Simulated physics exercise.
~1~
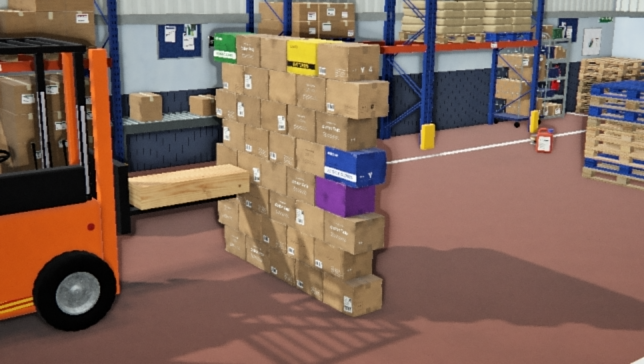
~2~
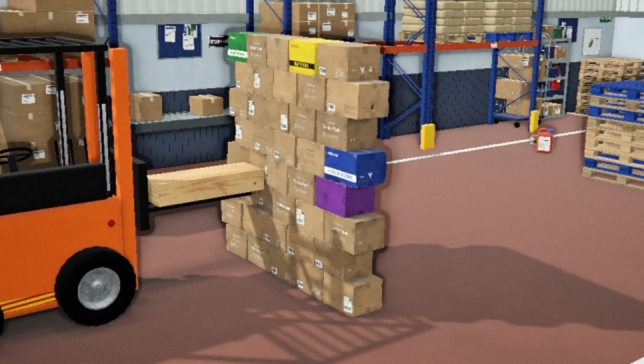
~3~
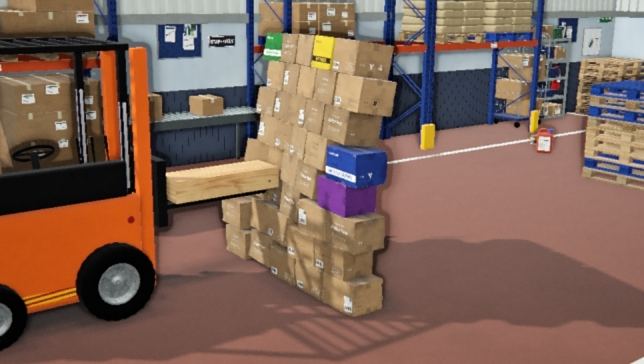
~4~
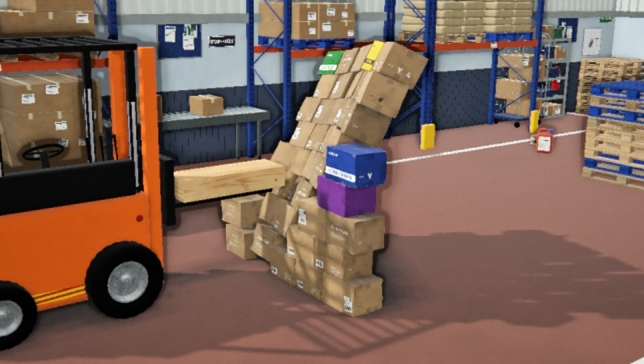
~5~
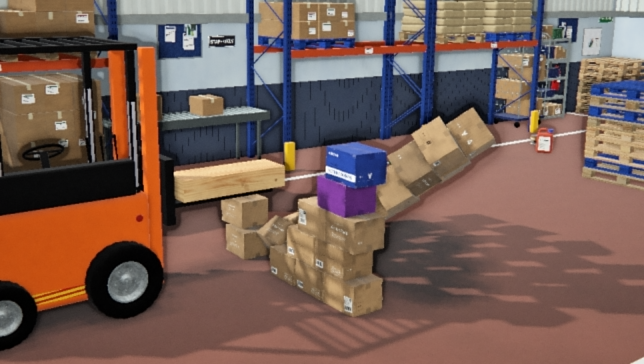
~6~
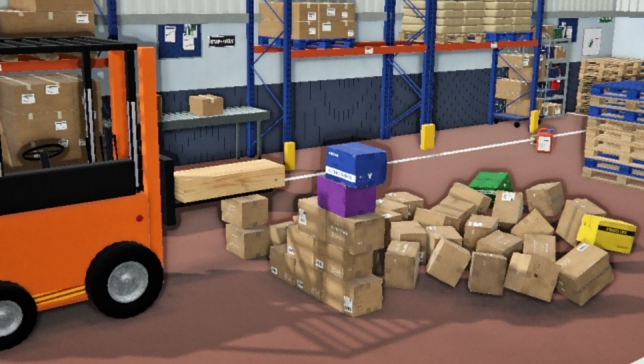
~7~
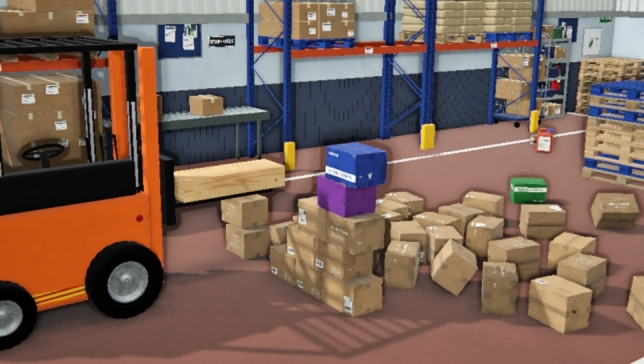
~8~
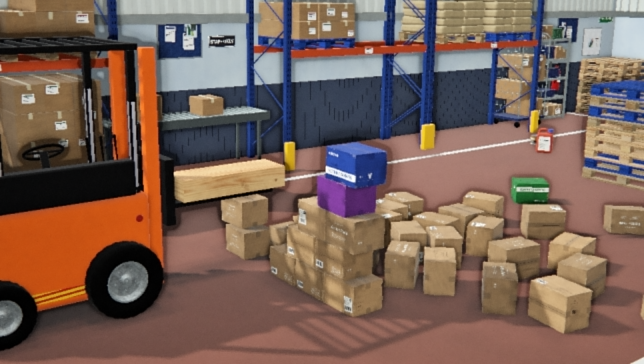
A forklift pushes into a carton wall, toppling most boxes while purple and blue stay stacked.
